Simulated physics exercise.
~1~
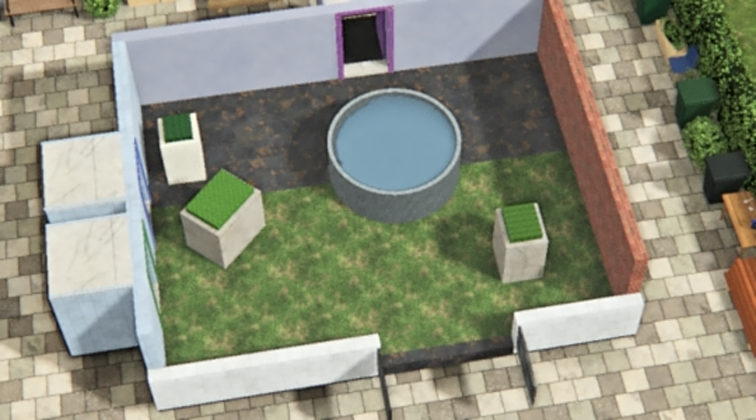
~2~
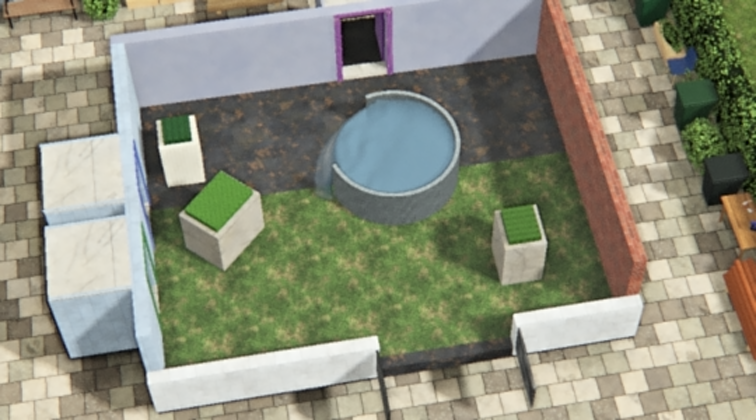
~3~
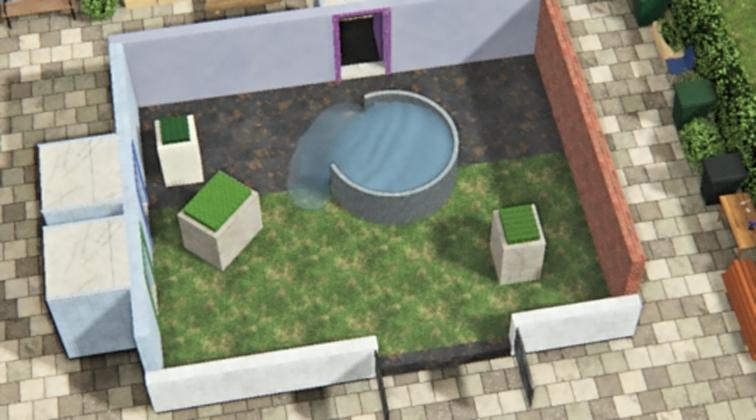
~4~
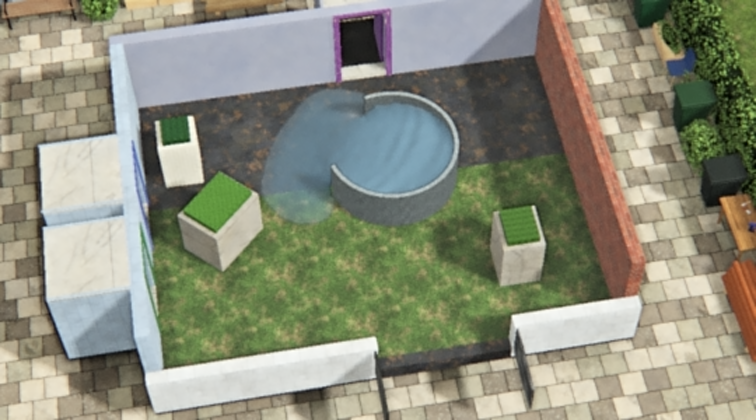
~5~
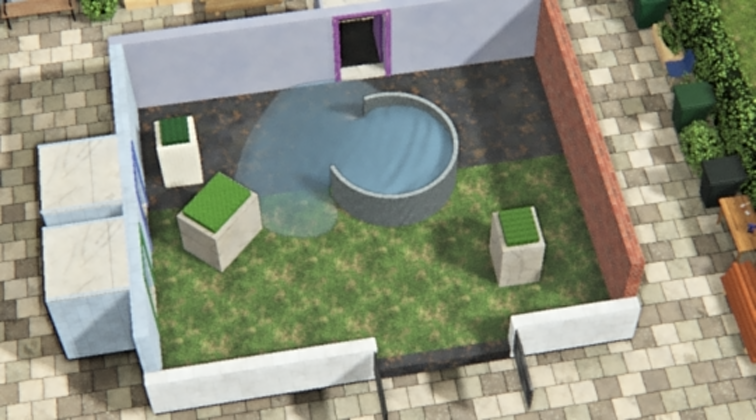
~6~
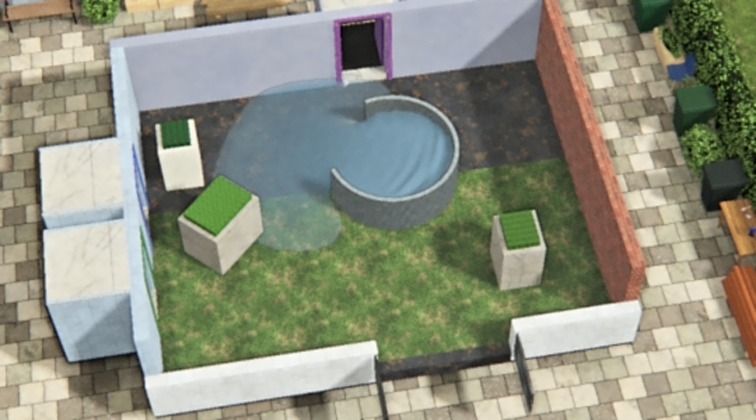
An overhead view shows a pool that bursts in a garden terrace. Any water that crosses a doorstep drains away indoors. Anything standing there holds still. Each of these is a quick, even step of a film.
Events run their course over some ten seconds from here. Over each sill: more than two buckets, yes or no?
Blue door: Yes, more; purple door: No, not more; green door: Yes, more.
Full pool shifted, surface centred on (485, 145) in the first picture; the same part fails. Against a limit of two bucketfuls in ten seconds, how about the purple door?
Result for the purple door - it goes past the limit.
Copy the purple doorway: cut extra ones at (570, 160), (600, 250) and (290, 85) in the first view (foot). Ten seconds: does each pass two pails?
Below; below; above.
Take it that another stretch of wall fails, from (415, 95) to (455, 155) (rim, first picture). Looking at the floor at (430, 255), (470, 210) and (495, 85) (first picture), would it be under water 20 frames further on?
In the order given: Untouched, swamped and swamped.
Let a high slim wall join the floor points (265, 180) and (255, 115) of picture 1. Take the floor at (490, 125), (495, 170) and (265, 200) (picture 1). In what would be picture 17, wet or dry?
Taking them in order, I'd say parched, parched and soaked.
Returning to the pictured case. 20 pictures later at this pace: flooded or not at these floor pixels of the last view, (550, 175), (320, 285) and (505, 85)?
One after the other: Free of water, awash, flooded.
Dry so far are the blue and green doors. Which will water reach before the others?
I'd go with the blue one.
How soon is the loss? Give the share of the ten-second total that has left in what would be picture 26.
It comes to around 20 per cent.
A moment on, water covers 30 % of the floor; the blue door not reached, the purple door under two buckets in, the green door not reached.
Next, water covers 35 % of the floor; the blue door under two buckets in, the purple door under two buckets in, the green door not reached.
Then, water covers 55 % of the floor; the blue door over two buckets in, the purple door under two buckets in, the green door under two buckets in.
Later, water covers 70 % of the floor; the blue door over two buckets in, the purple door under two buckets in, the green door over two buckets in.
In the end, water covers 100 % of the floor; the blue door over two buckets in, the purple door under two buckets in, the green door over two buckets in.
